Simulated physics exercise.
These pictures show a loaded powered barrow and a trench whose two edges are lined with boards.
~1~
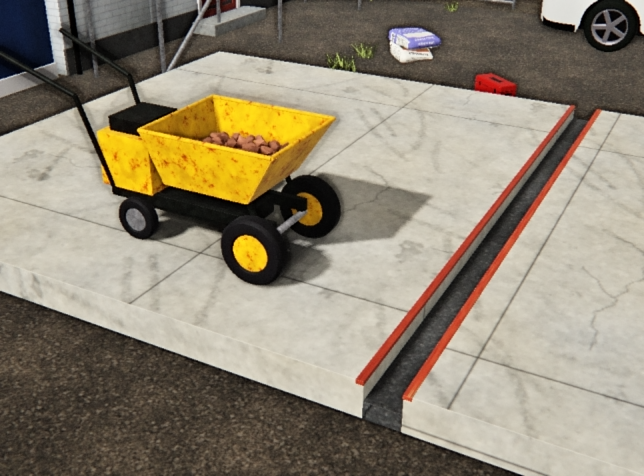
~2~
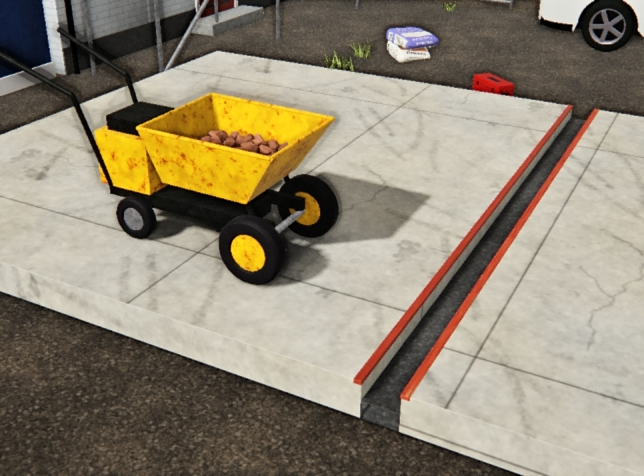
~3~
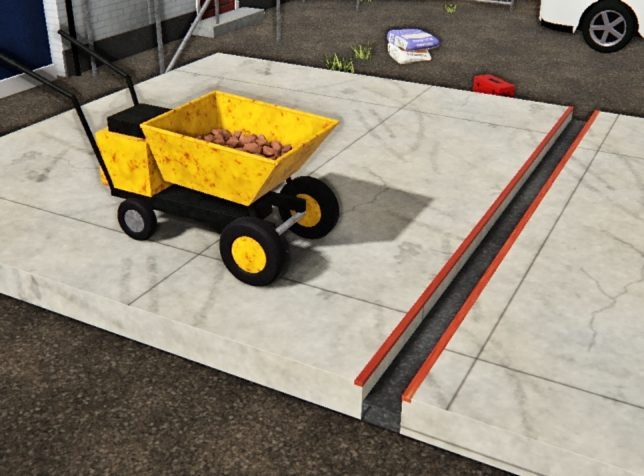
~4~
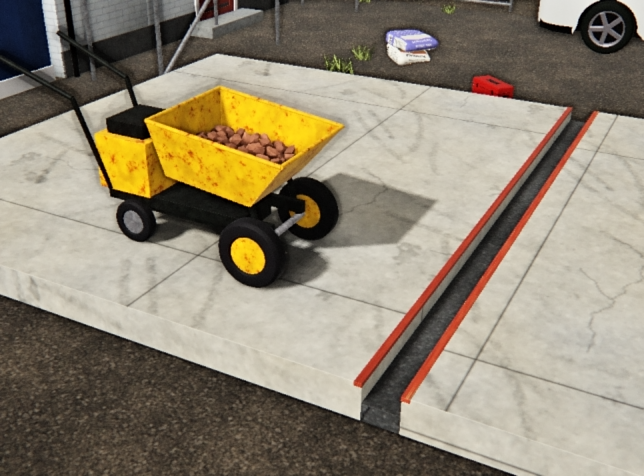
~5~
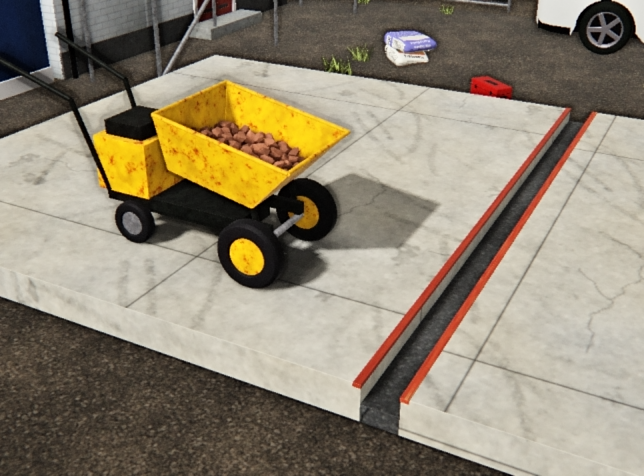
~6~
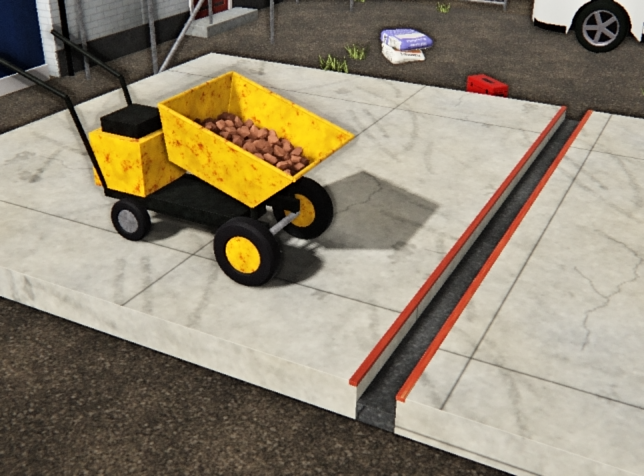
A yellow powered barrow loaded with rubble stood still on a pale slab, left of a narrow trench edged with red boards, and then its skip slowly tilted forward toward the right.
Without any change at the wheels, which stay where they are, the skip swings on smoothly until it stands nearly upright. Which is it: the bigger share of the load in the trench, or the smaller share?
I predict the trench will fail to catch most of it.
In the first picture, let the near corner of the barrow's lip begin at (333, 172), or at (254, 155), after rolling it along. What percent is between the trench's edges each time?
Estimates, in order: 60 % then 10 %.
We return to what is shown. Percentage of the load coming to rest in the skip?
Share in the skip: Around 15 %.
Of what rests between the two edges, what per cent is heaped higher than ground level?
Estimate: Close to 0 in a hundred.
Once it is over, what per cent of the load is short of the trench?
About 60 per cent.
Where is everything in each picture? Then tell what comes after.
Lip of the skip near (271, 159), level; top of the load near (237, 155), lumps of rubble; first edge of the trench near (384, 349); far edge near (430, 363), the trench under half as wide as the skip, and about half as deep as wide, in the first picture.
Lip of the skip near (270, 159), level; top of the load near (236, 154), in the second picture.
Lip of the skip near (275, 163), tipped barely; top of the load near (215, 148), in the third picture.
Lip of the skip near (281, 168), tipped a little; top of the load near (214, 152), in the fourth picture.
Lip of the skip near (288, 174), tipped a little; top of the load near (207, 138), in the fifth picture.
Lip of the skip near (293, 180), tipped clearly; top of the load near (211, 130); first edge of the trench near (377, 350); far edge near (423, 364), in the sixth picture.
Shortly afterwards, skip tipped steeply; the whole lot in the skip.
Next, skip tipped steeply; all but a few in the skip; only a few short of the trench; only a few falling.
Some moments later, skip tipped right over; near a third in the skip; near half short of the trench; a little in or heaped over the trench.
In the end, skip tipped right over; near a quarter in the skip; near two thirds short of the trench; near a quarter in or heaped over the trench; none at all beyond it.
